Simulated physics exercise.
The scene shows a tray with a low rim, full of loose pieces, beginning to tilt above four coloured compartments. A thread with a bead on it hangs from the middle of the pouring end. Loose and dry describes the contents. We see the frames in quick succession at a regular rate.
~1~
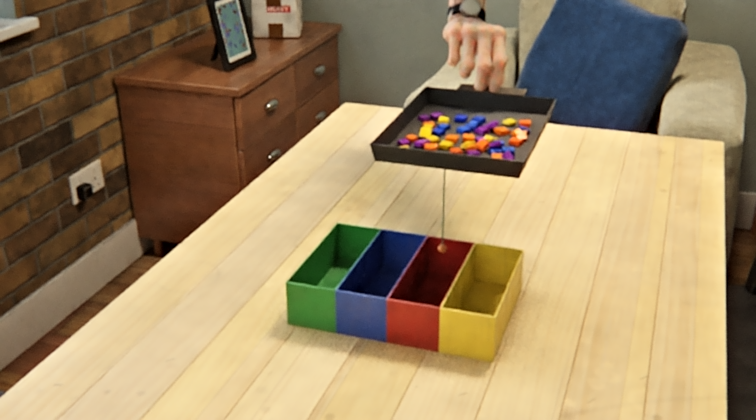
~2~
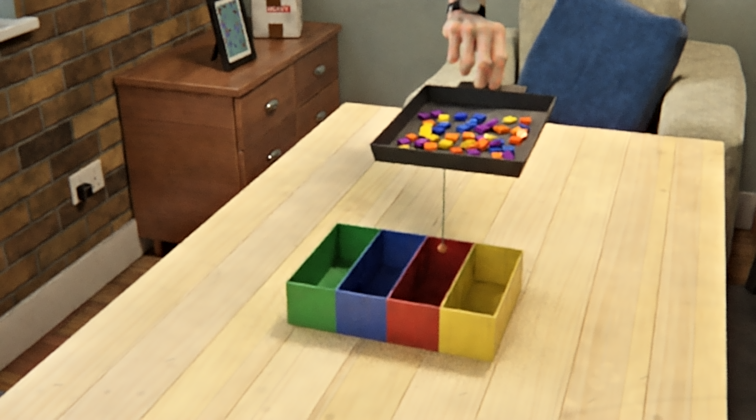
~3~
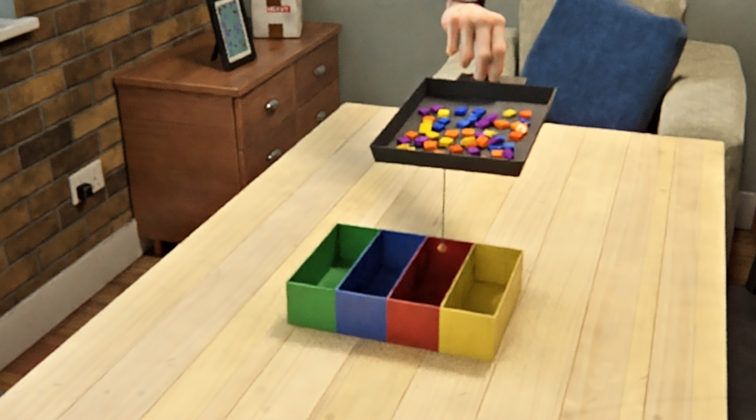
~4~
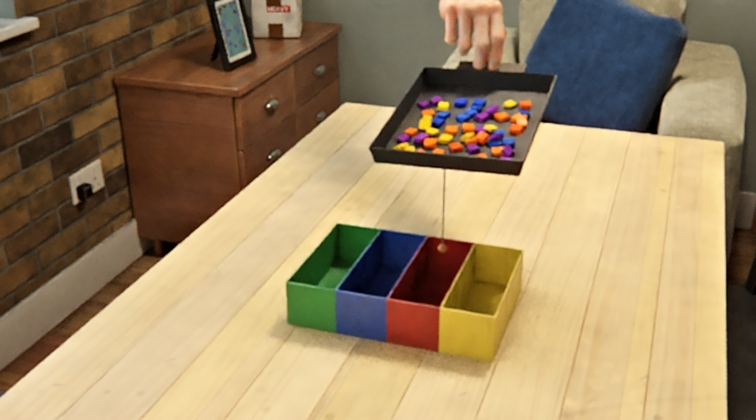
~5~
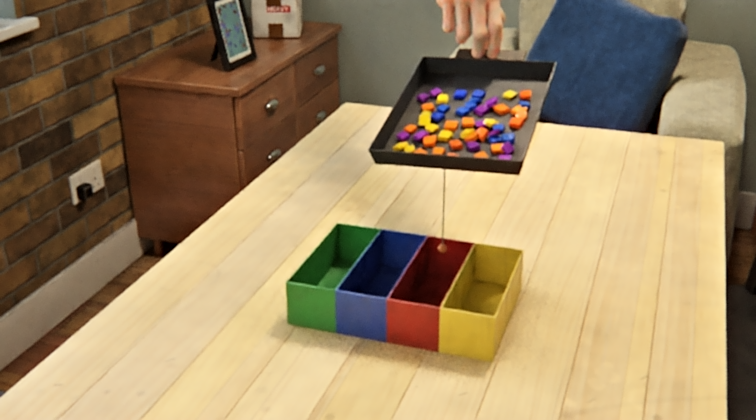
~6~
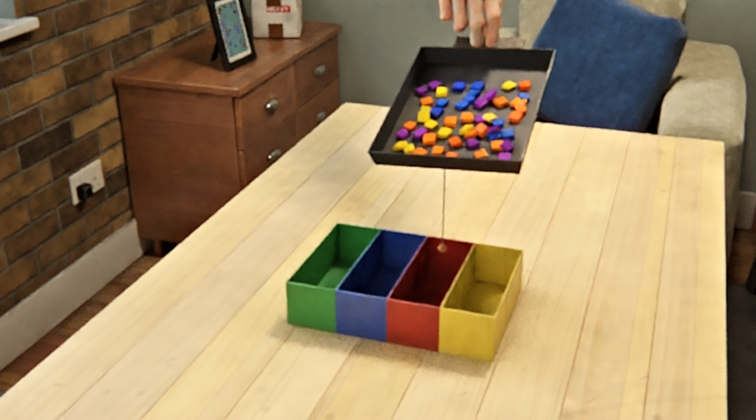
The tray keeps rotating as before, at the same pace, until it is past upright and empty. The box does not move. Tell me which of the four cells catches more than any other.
I would say the blue cell.
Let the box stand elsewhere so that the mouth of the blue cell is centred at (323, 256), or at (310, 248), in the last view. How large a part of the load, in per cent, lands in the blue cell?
Trial 1 around 0 percent, trial 2 around 0 percent.
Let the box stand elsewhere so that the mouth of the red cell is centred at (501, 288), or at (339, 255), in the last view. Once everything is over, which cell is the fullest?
Green, then the yellow cell.
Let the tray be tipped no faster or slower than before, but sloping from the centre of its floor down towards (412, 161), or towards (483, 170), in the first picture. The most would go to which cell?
So the first one goes to the blue cell and the second to the yellow one.
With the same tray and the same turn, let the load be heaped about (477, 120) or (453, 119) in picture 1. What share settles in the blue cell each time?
Estimates in order: 60 percent, 70 percent.
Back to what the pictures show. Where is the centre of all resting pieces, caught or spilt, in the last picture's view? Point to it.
About pixel (382, 313).
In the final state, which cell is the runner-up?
The cell in red.
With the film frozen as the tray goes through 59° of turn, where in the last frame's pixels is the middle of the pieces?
The load is centred around (439, 141).
Shortly afterwards, tray tipped steeply; the whole lot on the tray.
Next, tray tipped right over; all but a few on the tray; a little in the blue cell; only a few in the red cell; only a few falling or outside the box.
Some moments later, tray tipped past a quarter turn; near two thirds in the blue cell; near a third in the red cell; a little in the green cell; a little in the yellow cell.
In the end, tray tipped past a quarter turn; near two thirds in the blue cell; near a third in the red cell; a little in the green cell; a little in the yellow cell.
